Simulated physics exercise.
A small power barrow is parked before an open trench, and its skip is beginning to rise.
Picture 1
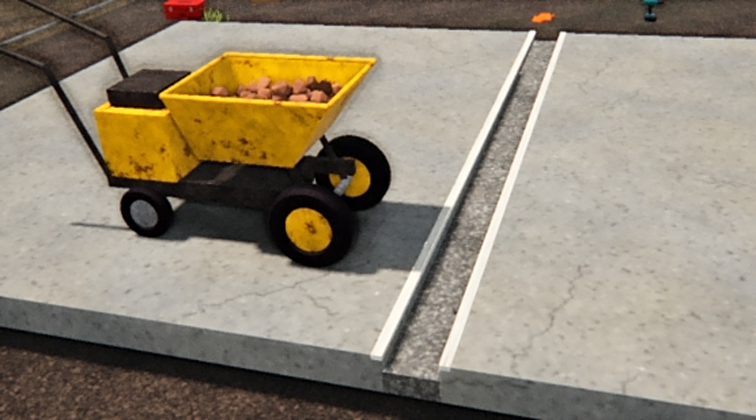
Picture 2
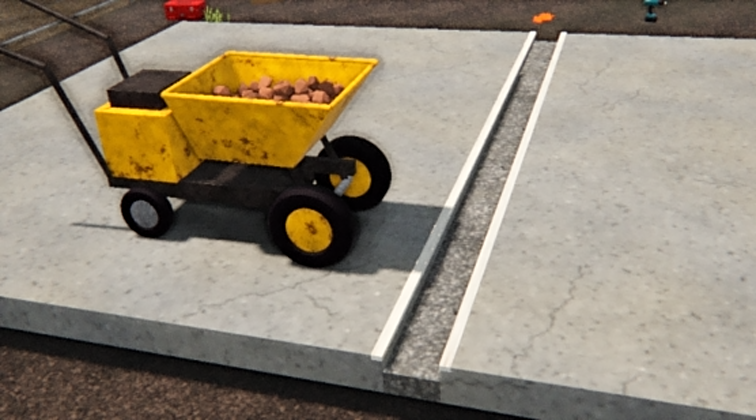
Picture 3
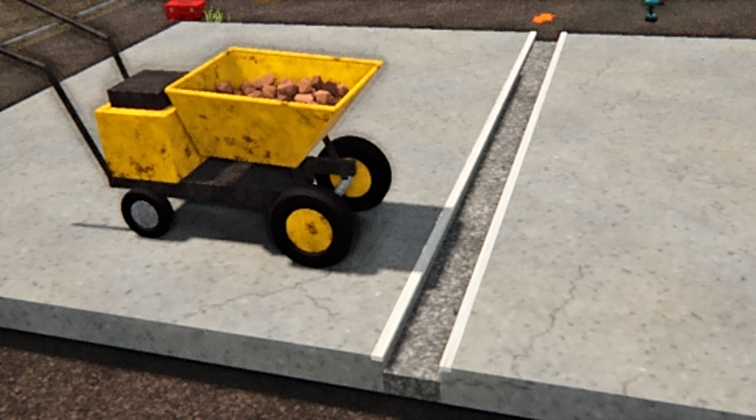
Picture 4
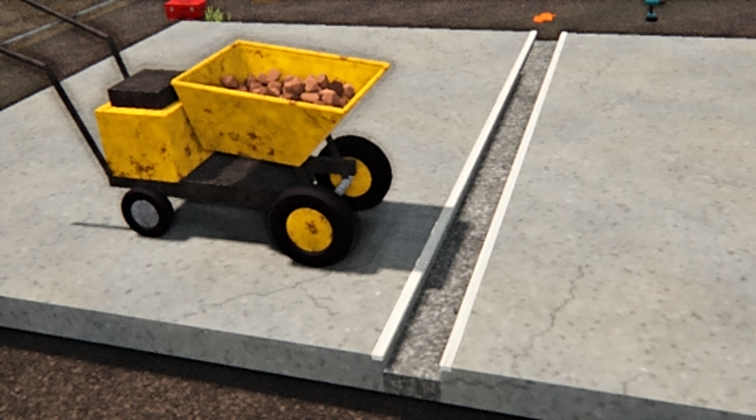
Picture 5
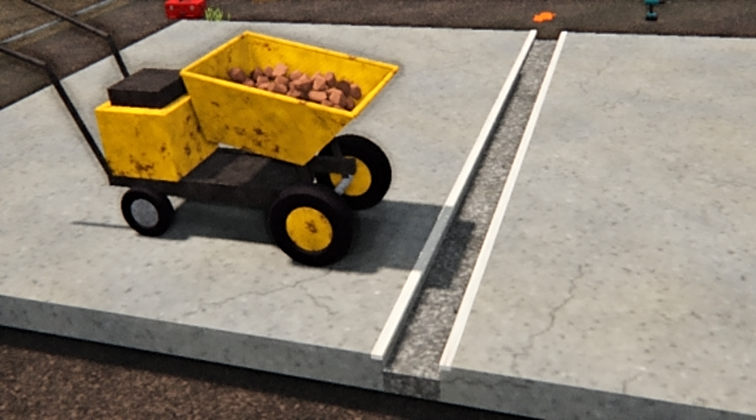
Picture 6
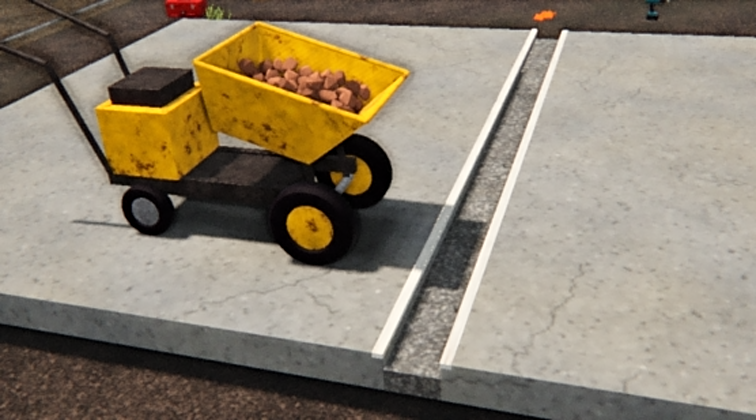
A yellow skip full of reddish-brown rubble tilts gradually forward to the right on a small power barrow, its back end lifting while the barrow's wheels stay put. The barrow, scuffed yellow with a black block on top and dark handles at left, stands on a cracked grey concrete slab beside a narrow, pale-edged trench. The view is from above at an angle, and the camera remains still.
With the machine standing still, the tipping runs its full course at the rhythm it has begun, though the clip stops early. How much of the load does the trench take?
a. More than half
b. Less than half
(b) Less than half.
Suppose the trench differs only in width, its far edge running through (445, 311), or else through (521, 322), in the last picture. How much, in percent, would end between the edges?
10 %, give or take, and then 90 %.
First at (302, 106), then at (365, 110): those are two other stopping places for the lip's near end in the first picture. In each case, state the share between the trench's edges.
Roughly 60 per cent first, then roughly 0 per cent.
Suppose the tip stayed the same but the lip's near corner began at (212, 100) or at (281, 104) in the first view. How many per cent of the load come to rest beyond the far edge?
0 and 10 in a hundred, in that order.
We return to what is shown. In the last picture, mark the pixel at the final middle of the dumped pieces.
The centre settles at about (490, 245).
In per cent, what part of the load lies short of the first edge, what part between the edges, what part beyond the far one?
Short about 0 %, between about 35 %, beyond about 50 %.
Shortly afterwards, skip tipped steeply; the whole lot in the skip.
Next, skip tipped right over; the bulk in the skip; a little in or heaped over the trench; a little beyond it; only a few falling.
Some moments later, skip tipped right over; near a quarter in the skip; near a third in or heaped over the trench; near half beyond it.
In the end, skip tipped right over; a little in the skip; near a third in or heaped over the trench; near half beyond it.
